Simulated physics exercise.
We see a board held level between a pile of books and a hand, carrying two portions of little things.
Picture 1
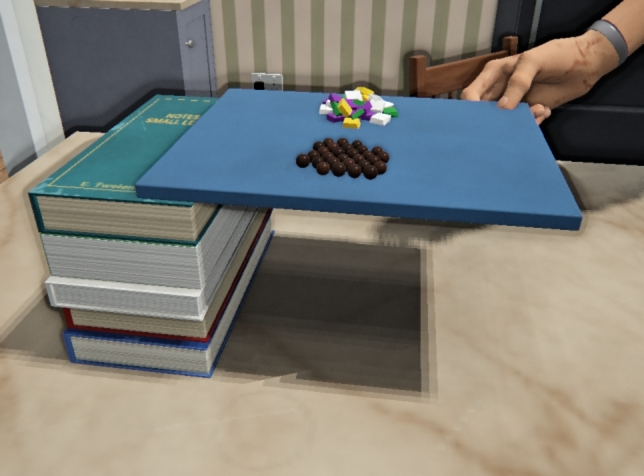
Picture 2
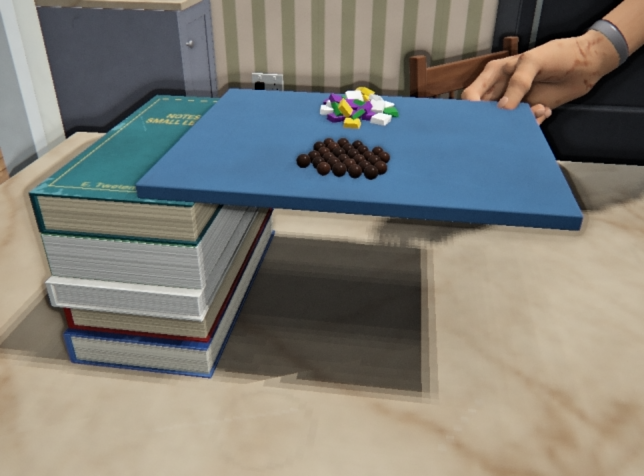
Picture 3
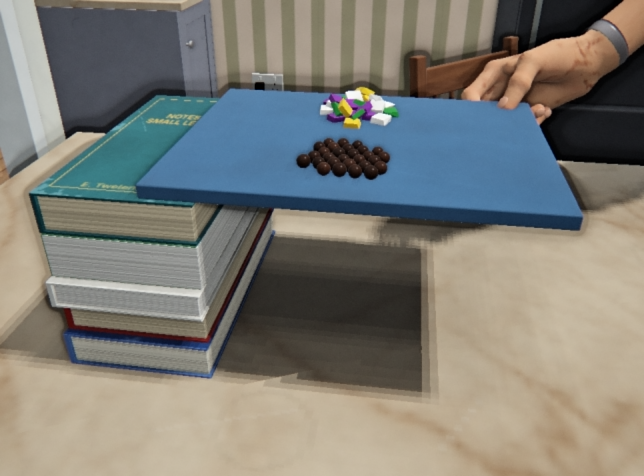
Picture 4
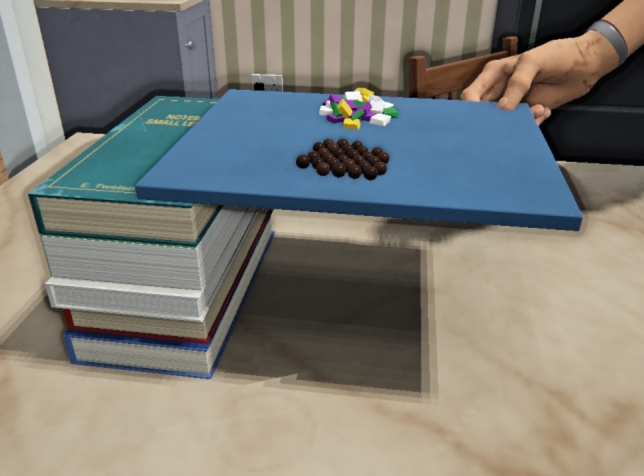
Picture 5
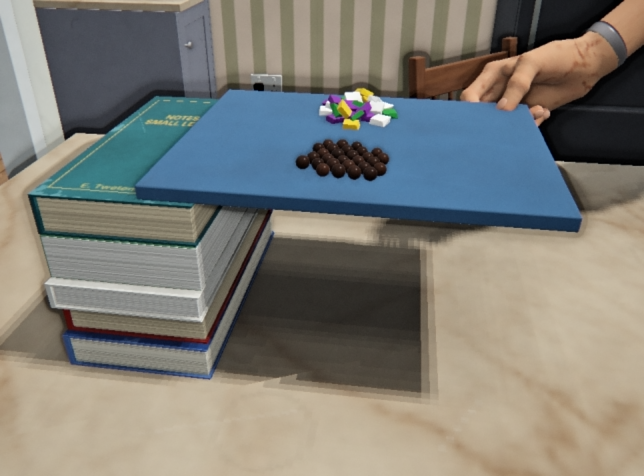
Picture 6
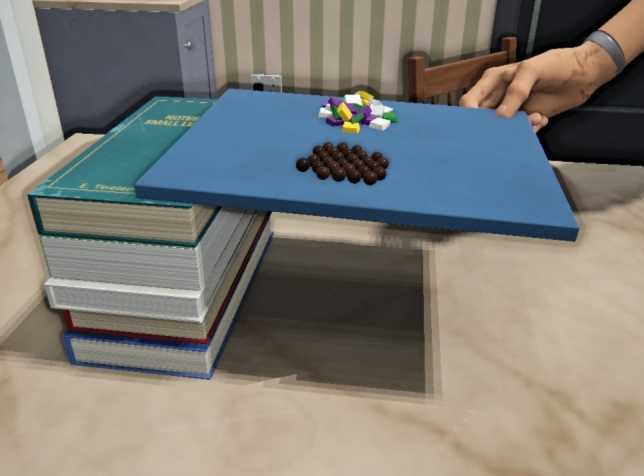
On a marble-patterned table, a hand slightly lowers the right end of a blue board.
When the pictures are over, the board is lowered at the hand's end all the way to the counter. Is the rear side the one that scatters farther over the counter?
No, the front side.
Then, 0.35 s later than the last frame, board sloping at 12°; near batch every one still on the board; far batch every one still on the board.
Then, 0.79 s later than the last frame, board sloping at 27°; near batch mostly less than half a board's length out; far batch every one still on the board.
Then, 1.27 s later than the last frame, board resting at 38°; near batch mostly one to two board lengths out; far batch mostly at the foot of the board.
When it is over, board resting at 38°; near batch mostly more than two board lengths out, roughly half gone off the counter; far batch mostly at the foot of the board; the near batch has gone farther.
